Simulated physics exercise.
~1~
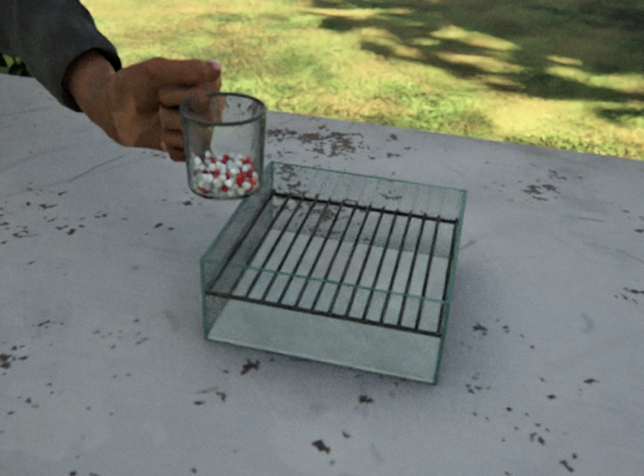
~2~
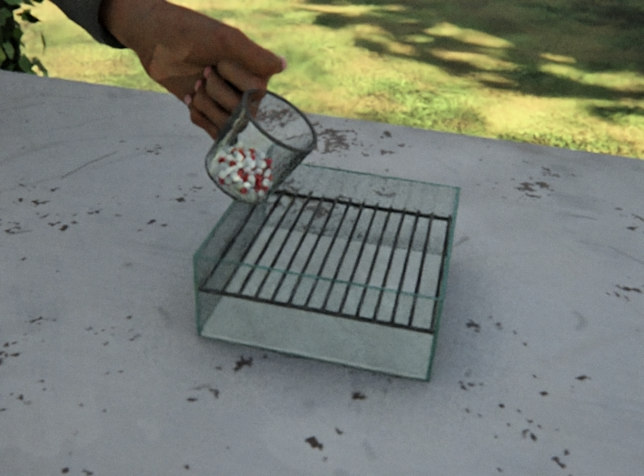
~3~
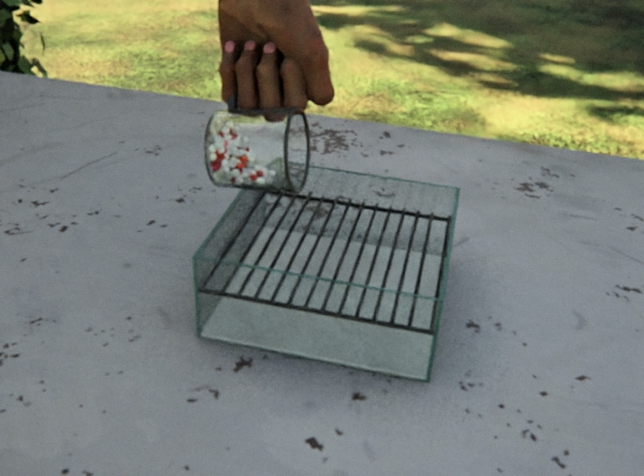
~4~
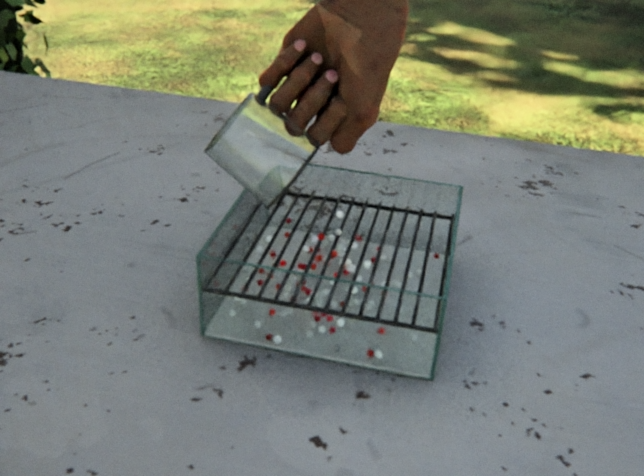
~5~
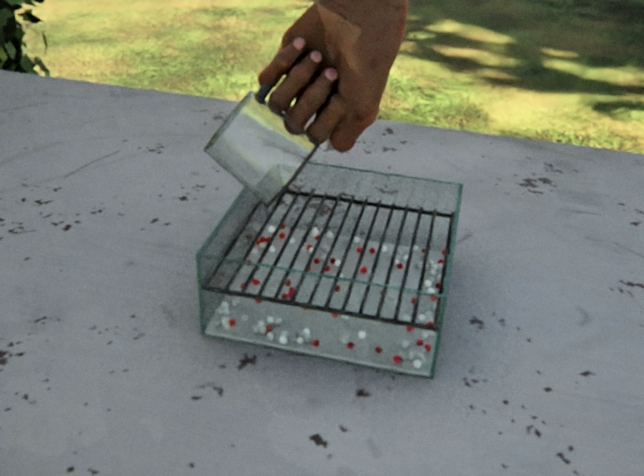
The clip shows a hand holding a clear cup of red and white bits beside a glass box with a dark wire rack across it, then tipping the cup over until the bits spill out, with both colours ending up beneath the wires, scattered in the box.
